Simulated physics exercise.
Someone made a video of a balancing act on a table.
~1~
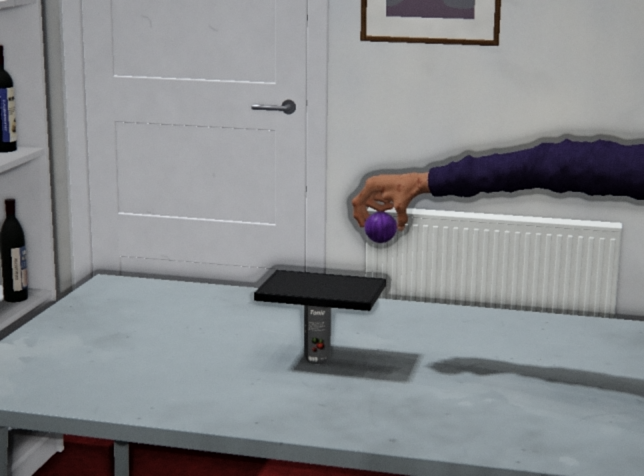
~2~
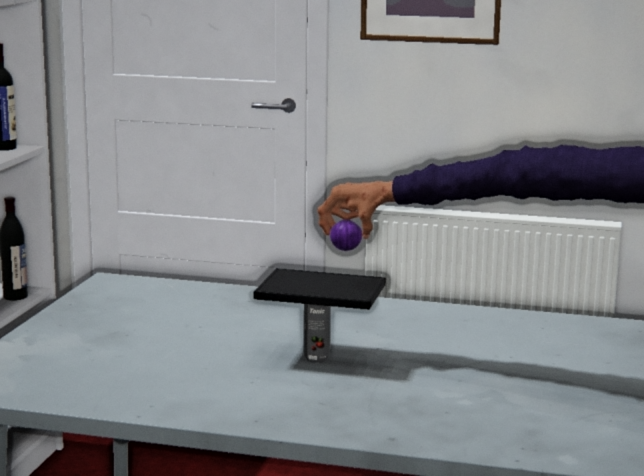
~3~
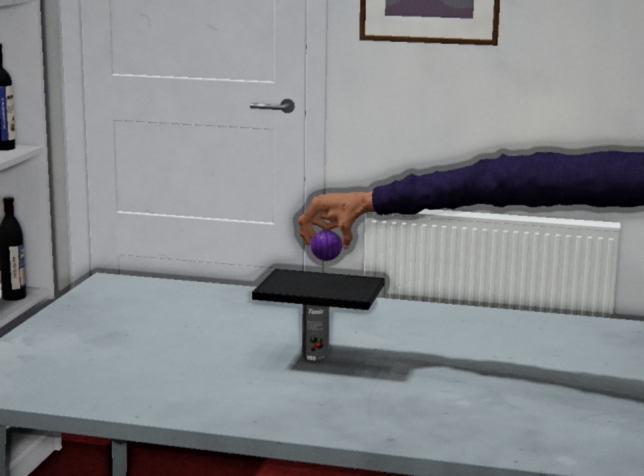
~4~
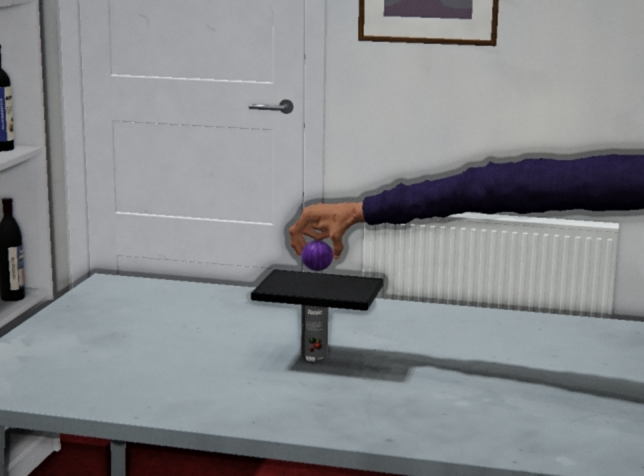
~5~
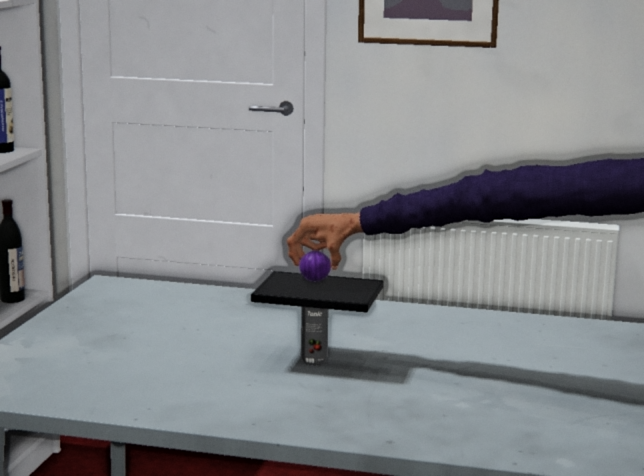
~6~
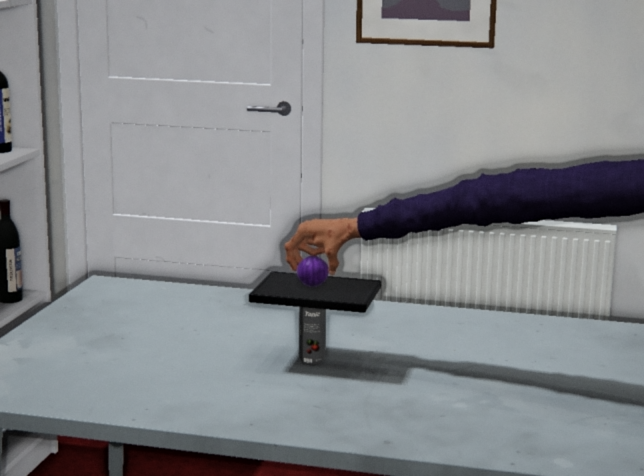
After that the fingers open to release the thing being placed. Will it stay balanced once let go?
Yes.
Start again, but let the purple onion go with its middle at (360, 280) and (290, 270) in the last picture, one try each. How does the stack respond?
Well, the first time the stack comes down, and the second time it stays put.
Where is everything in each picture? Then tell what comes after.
In the first picture, still above its spot; purple onion (381, 227); grey can (318, 327).
In the second picture, still above its spot; purple onion (346, 235); grey can (317, 326).
In the third picture, still above its spot; purple onion (327, 245); grey can (316, 327).
In the fourth picture, still above its spot; purple onion (318, 255); grey can (315, 327).
In the fifth picture, still above its spot; purple onion (315, 266); grey can (315, 329).
In the sixth picture, in place under the hand; purple onion (313, 271); grey can (312, 329).
Then, 0.20 s past the last view, nothing moves.
Then, 0.40 s past the last view, purple onion resting near (313, 271).
Finally, all 3 still in place. Final places as the last picture's camera would see them, purple onion near (313, 271). The stack stays up.
